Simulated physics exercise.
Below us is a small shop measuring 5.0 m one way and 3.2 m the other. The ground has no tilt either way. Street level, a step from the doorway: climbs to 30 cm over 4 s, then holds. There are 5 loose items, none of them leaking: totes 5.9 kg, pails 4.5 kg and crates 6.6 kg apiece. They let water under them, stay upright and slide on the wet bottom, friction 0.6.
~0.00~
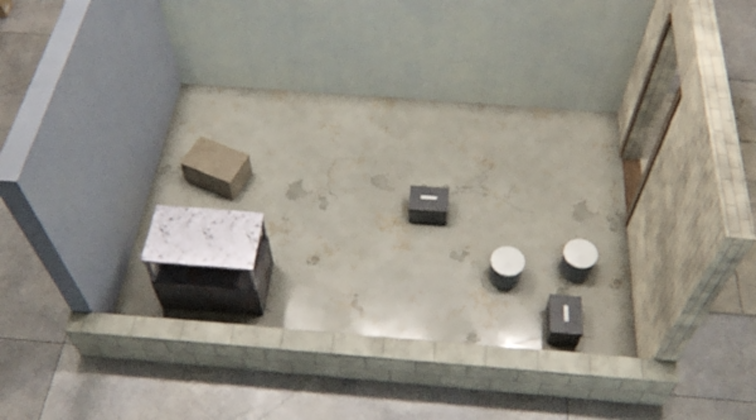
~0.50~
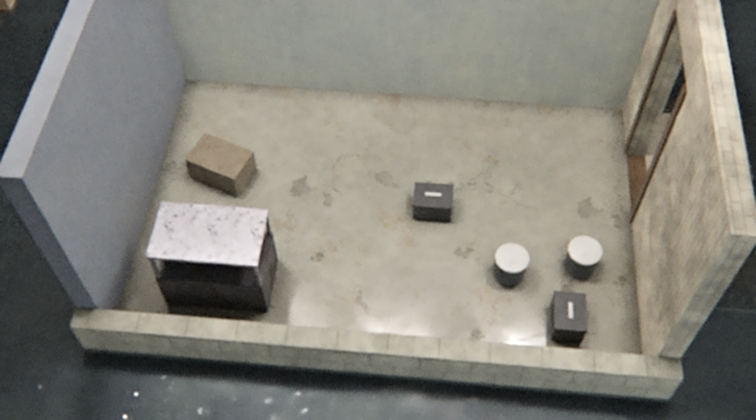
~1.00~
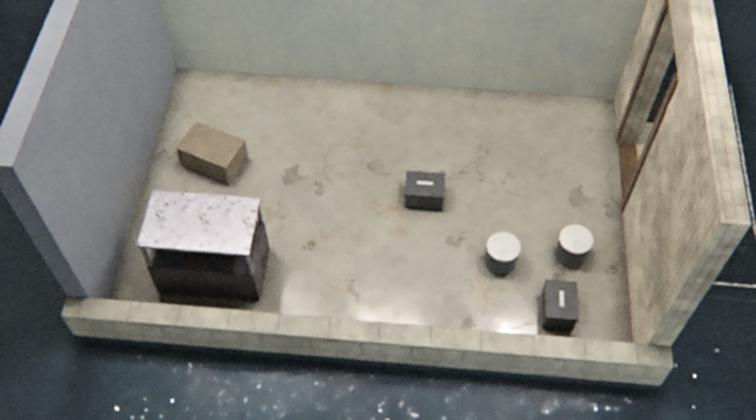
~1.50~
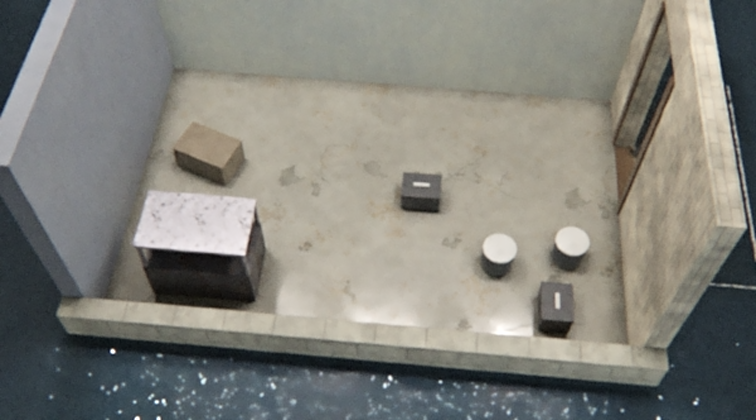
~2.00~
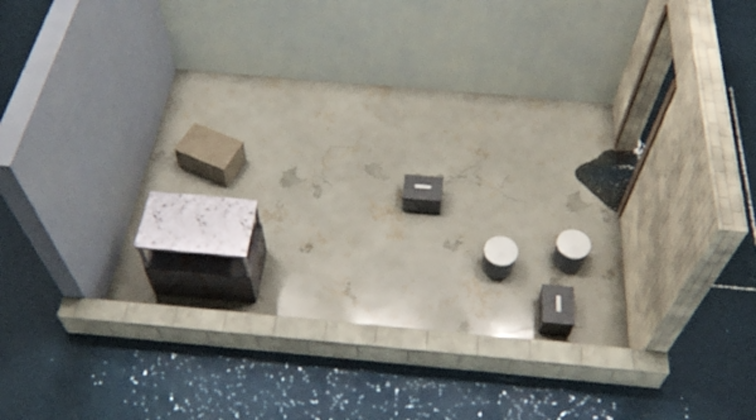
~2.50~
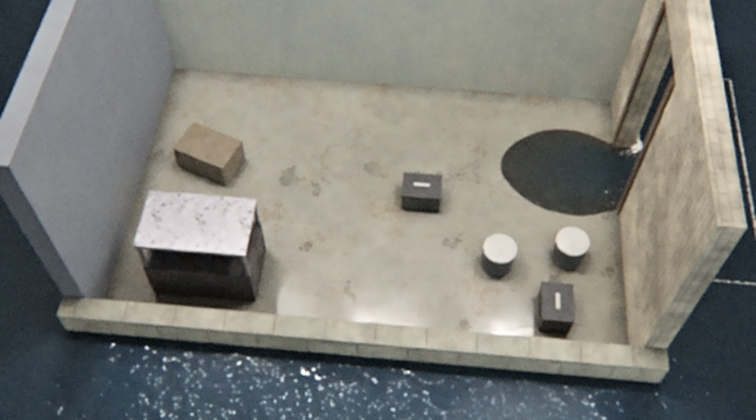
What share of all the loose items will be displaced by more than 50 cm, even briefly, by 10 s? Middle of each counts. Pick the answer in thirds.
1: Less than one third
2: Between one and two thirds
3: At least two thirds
(2) Between one and two thirds.
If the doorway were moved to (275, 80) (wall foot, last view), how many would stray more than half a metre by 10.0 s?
Result: 4 of them.
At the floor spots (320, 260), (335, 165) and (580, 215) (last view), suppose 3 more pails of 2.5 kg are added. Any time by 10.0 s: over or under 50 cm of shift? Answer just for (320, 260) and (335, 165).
Well, the first one tops the mark, and the second tops the mark.
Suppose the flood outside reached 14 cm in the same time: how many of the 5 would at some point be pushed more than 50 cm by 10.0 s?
Then the count would be 0.
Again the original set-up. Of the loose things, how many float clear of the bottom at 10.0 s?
Tally: 2 of them.
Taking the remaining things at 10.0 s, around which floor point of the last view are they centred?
Close to (381, 252).
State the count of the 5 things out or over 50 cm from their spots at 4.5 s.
The count is 0.
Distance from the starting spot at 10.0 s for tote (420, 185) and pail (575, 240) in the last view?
In that order: 300 cm, 0 cm.
After 3.5 s 0 of 5 are over 50 cm from their spots; 0 afloat.
After 4.5 s 0 of 5 are over 50 cm from their spots; 0 afloat.
After 7.0 s 2 of 5 are over 50 cm from their spots; 2 afloat.
After 10.0 s 2 of 5 are over 50 cm from their spots, and 2 have been at some point; 2 afloat.
